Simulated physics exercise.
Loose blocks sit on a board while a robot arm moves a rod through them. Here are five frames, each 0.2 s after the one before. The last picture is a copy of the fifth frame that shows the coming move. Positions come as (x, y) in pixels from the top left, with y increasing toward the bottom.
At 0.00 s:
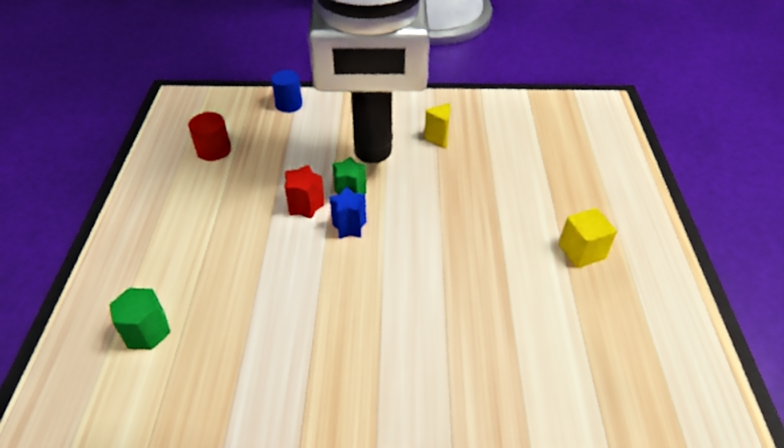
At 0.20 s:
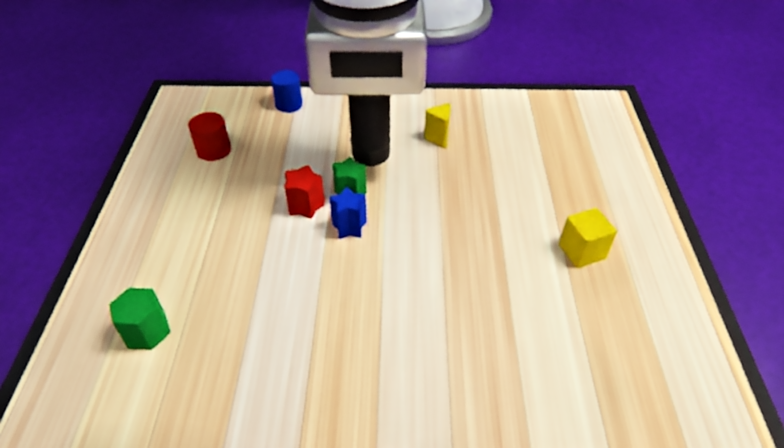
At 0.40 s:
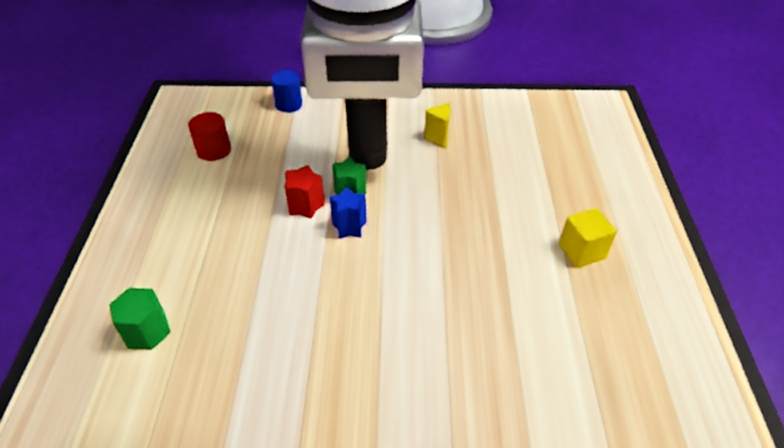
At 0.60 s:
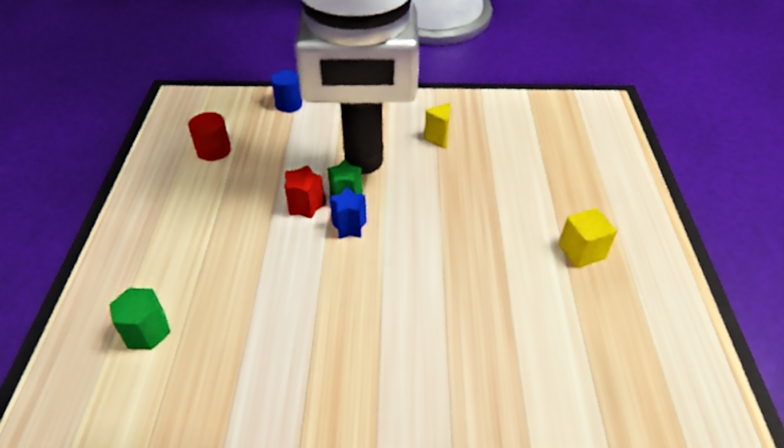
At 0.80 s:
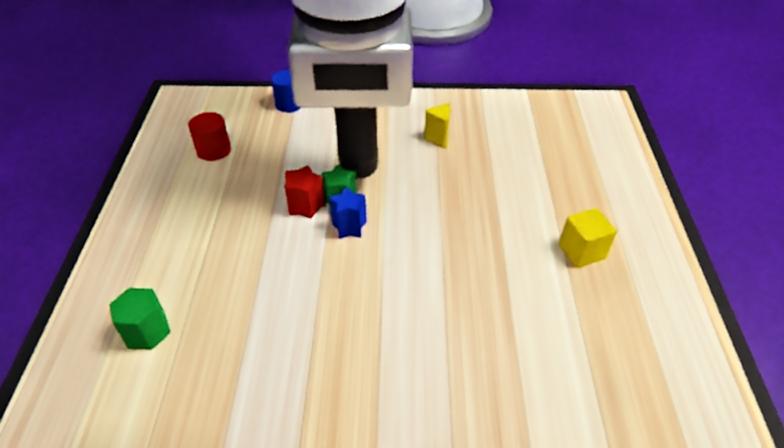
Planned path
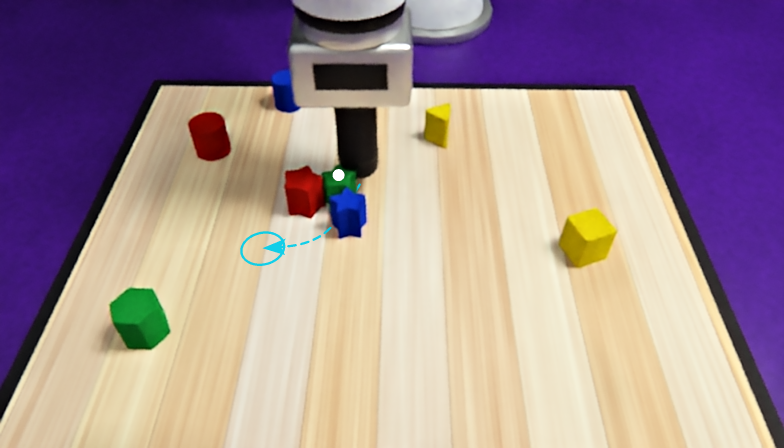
Robot arm lowering its black rod slightly down and left across a wooden board, nudging a green star block toward a red one.
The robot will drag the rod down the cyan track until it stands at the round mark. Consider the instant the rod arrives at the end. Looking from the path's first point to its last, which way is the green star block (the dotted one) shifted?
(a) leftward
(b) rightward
a (leftward)
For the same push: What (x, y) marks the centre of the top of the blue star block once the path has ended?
The middle of its top is at (337, 231).
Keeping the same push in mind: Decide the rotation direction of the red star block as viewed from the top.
Spins clockwise.
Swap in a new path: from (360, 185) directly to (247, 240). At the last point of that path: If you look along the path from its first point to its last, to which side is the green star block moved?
Out to the left.
The line goes from (360, 185) through (341, 214) and (311, 241) to (263, 248); the dot is on the green star block.
The first path, step by step. One third of the way, rod at (339, 197); red star block at (291, 186), turned 65° clockwise; green star block at (314, 207); blue star block at (343, 220), turned 75° anticlockwise.
Two thirds of the way, rod at (306, 224); red star block at (290, 186), turned 65° clockwise; green star block at (281, 236); blue star block at (337, 231).
At the end, rod at (259, 231); red star block at (290, 186), turned 65° clockwise; green star block at (254, 248), turned 40° anticlockwise; blue star block at (337, 231), turned 135° anticlockwise.
